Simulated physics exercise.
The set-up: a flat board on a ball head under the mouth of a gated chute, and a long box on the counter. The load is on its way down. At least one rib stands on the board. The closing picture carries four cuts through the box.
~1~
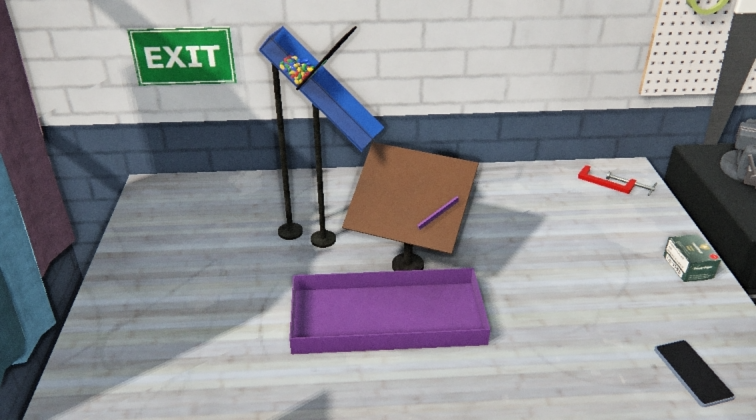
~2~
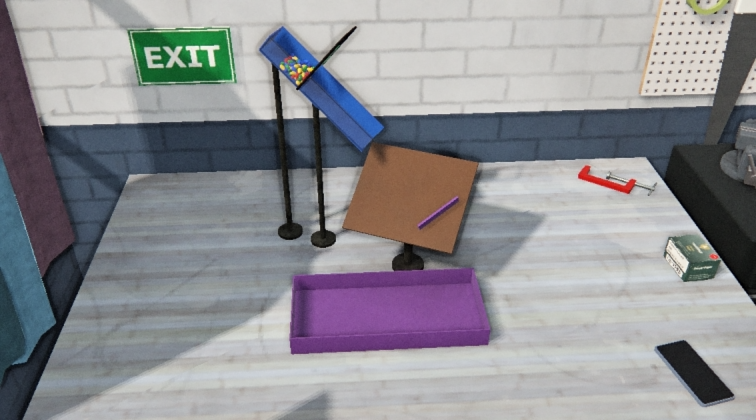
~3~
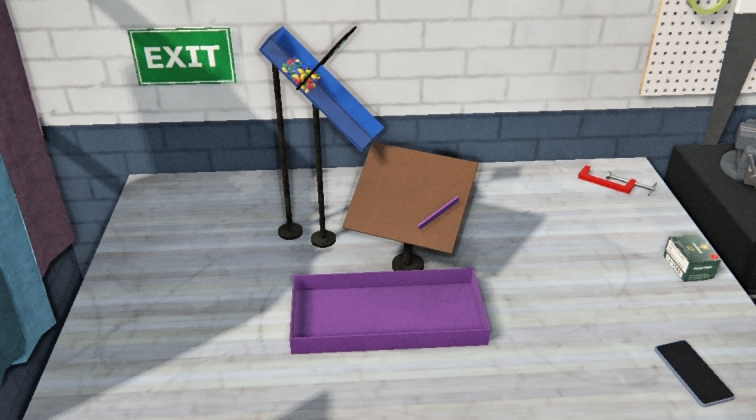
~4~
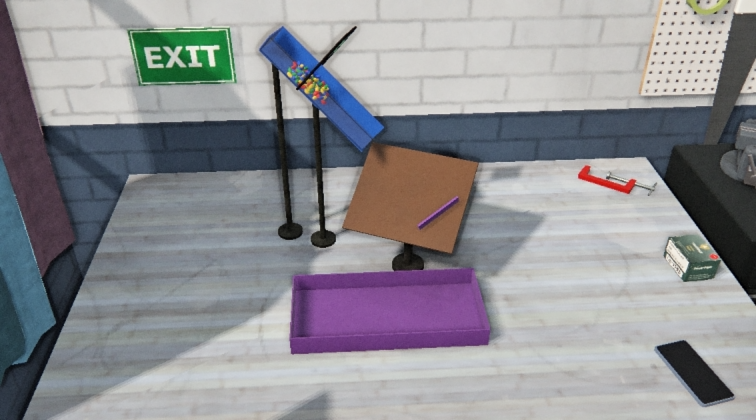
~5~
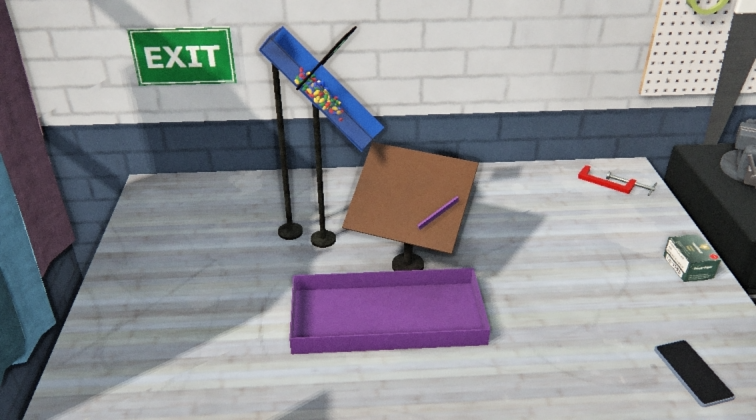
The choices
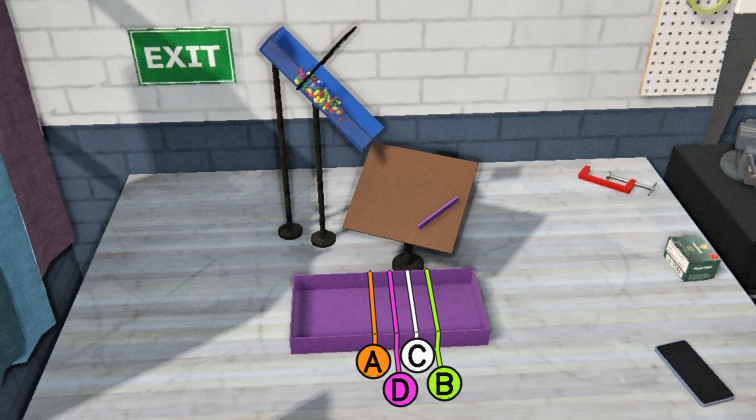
A blue chute on thin black stands, holding multicoloured jelly beans behind a dark gate, slopes down to the right over a pale striped counter, seen from slightly above in a workshop-like room. Below are a tilted brown board with a purple rib, an empty purple box, a red clamp, a small carton and a phone. The beans slide past the gate and spread down the chute, while the camera stays still.
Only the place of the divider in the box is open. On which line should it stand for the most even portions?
It is D.
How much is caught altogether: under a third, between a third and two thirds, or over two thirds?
It is over two thirds.
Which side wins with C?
The left side.
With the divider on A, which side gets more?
The right side.
On the marked copy, line A crosses the front rim at (374, 335); line B crosses the front rim at (438, 332); line C crosses the front rim at (416, 333); line D crosses the front rim at (396, 334).
For line A, of what is caught, a small part on the left of the divider, nearly all on the right.
For line B, of what is caught, all on the left of the divider, none on the right.
For line C, of what is caught, nearly all on the left of the divider, a small part on the right.
For line D, of what is caught, about half on the left of the divider, about half on the right.
